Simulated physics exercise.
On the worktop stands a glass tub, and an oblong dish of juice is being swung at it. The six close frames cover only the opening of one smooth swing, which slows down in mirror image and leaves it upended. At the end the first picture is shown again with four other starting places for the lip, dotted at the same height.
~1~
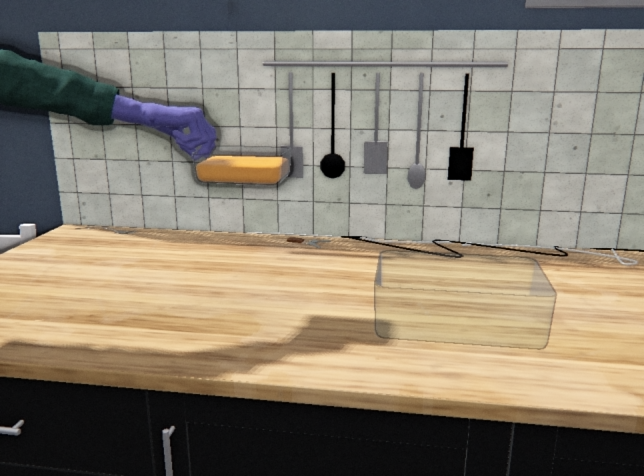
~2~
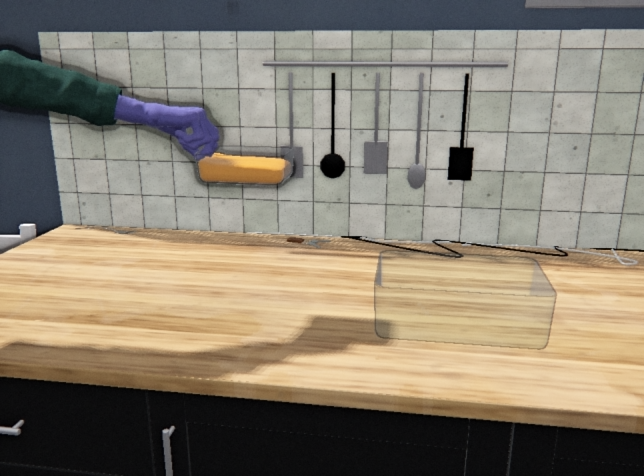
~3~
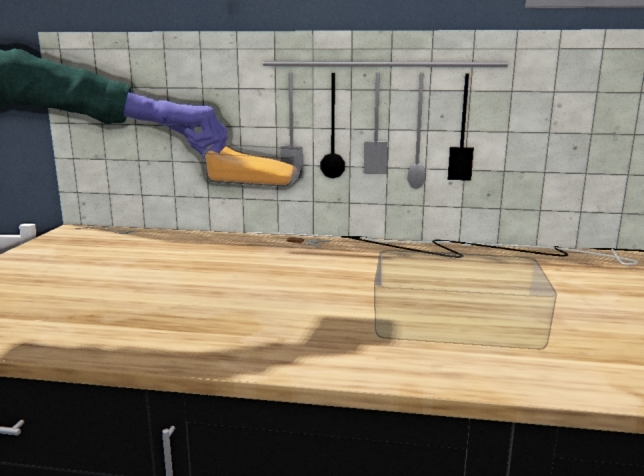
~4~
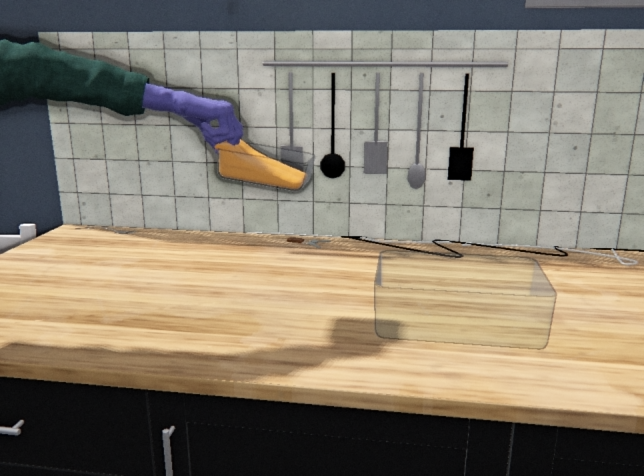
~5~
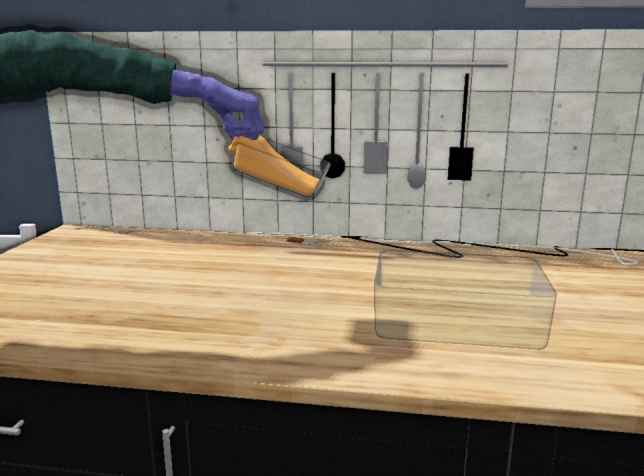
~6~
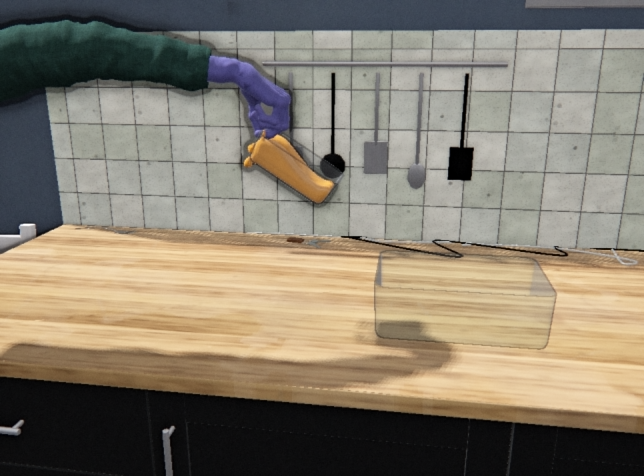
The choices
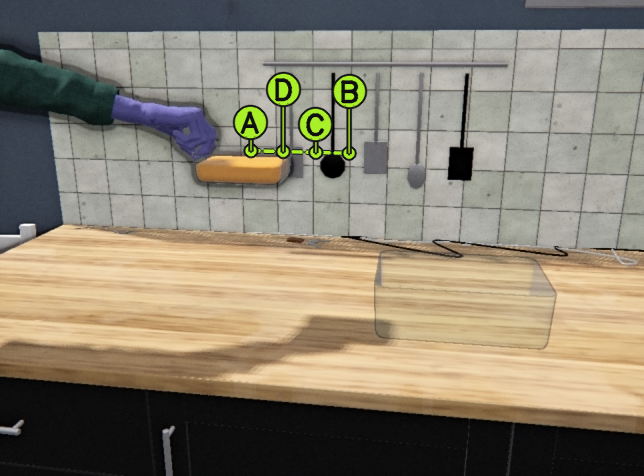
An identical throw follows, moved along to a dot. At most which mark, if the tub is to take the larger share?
Go for A.
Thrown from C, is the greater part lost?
No.
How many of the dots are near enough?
All of them.
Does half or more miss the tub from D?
No, that is safe.
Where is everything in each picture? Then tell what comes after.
Upright, lip at (285, 151); tub from (375, 335) to (547, 348); nothing has left yet.
Upright, lip at (288, 151); nothing has left yet.
Upright, lip at (297, 153); nothing has left yet.
Tipped about 8°, lip at (310, 158); juice is over the rim, down to (236, 145).
Tipped about 19°, lip at (326, 167); juice is over the rim, down to (239, 148).
Tipped about 33°, lip at (340, 178); juice is over the rim, down to (253, 164).
On the marked copy, A at (250, 150); B at (349, 153); C at (315, 152); D at (283, 151).
With A, about 64 % lands in the tub, 29 % falls short and 7 % goes beside or beyond.
With B, about 91 % lands in the tub, 5 % falls short and 4 % goes beside or beyond.
With C, about 85 % lands in the tub, 5 % falls short and 10 % goes beside or beyond.
With D, about 70 % lands in the tub, 21 % falls short and 9 % goes beside or beyond.
